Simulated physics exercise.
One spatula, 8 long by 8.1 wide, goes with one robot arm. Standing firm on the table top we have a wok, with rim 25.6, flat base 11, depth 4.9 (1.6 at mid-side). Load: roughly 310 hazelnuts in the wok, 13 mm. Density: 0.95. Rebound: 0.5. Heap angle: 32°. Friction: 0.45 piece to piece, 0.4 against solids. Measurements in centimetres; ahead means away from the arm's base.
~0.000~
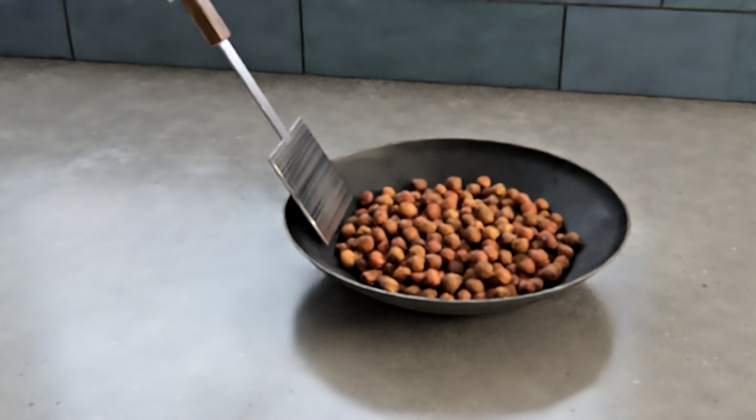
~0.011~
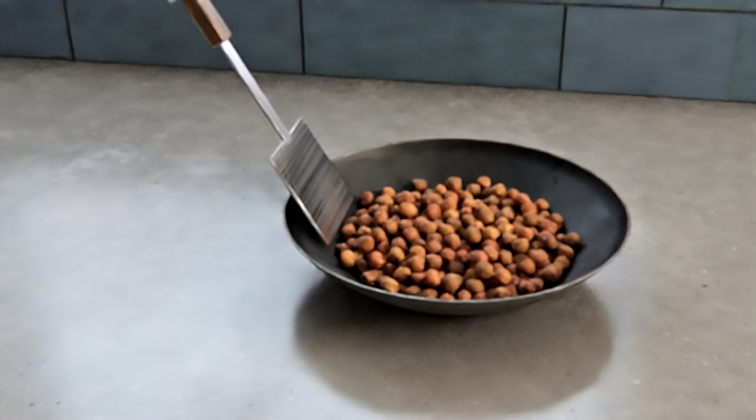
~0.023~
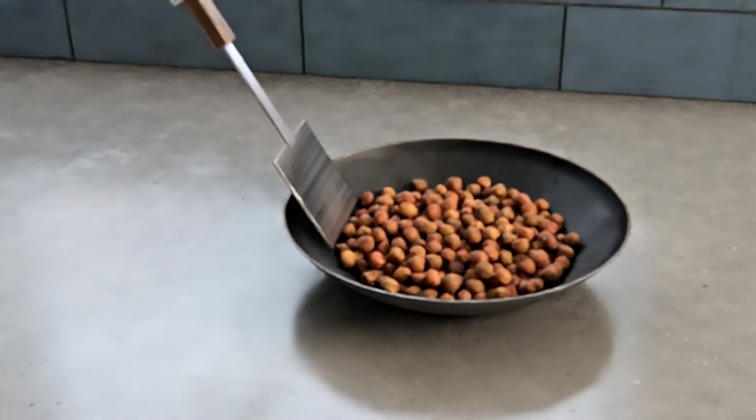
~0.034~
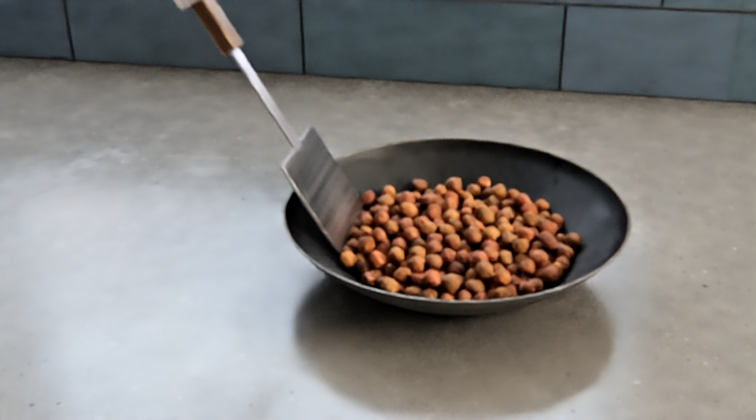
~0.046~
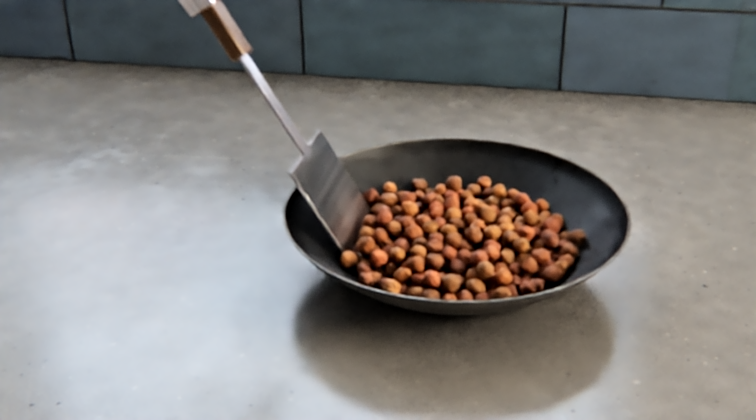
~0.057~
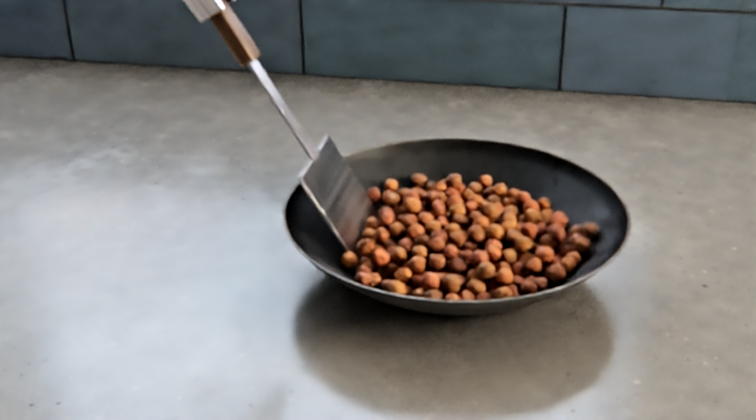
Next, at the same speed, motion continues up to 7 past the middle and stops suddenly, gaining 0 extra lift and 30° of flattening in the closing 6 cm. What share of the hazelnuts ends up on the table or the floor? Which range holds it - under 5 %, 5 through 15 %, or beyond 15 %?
The range 5 through 15 % holds it.
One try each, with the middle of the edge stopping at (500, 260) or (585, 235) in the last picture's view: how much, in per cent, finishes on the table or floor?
Roughly 5 and 30 per cent.
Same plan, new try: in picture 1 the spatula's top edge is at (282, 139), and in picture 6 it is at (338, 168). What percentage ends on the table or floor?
Off the vessel, on the table or floor: Some 30 percent.
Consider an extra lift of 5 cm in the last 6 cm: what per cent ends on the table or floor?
It comes to near 15 percent.
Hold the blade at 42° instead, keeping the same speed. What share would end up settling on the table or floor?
Result, estimated: 10 %.
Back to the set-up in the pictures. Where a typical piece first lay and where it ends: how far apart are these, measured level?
About 6 cm.
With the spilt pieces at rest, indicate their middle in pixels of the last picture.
Around pixel (674, 281).
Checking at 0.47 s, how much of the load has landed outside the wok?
That would be near 8 per cent, give or take.
By 0.14 s, sloping 59°, highest piece 7 above the table; 310 in the wok, 2 on the blade or in flight.
By 0.23 s, sloping 48°, highest piece 6 above the table; 307 in the wok, 4 on the table or floor, 1 on the blade or in flight.
By 0.47 s, sloping 29°, highest piece 7 above the table; 283 in the wok, 28 on the table or floor, 1 on the blade or in flight.
By 1.52 s, sloping 29°, highest piece 6 above the table; 282 in the wok, 30 on the table or floor.
Final count, 282 in the wok, 30 on the table or floor. That is 10 % on the table or floor.
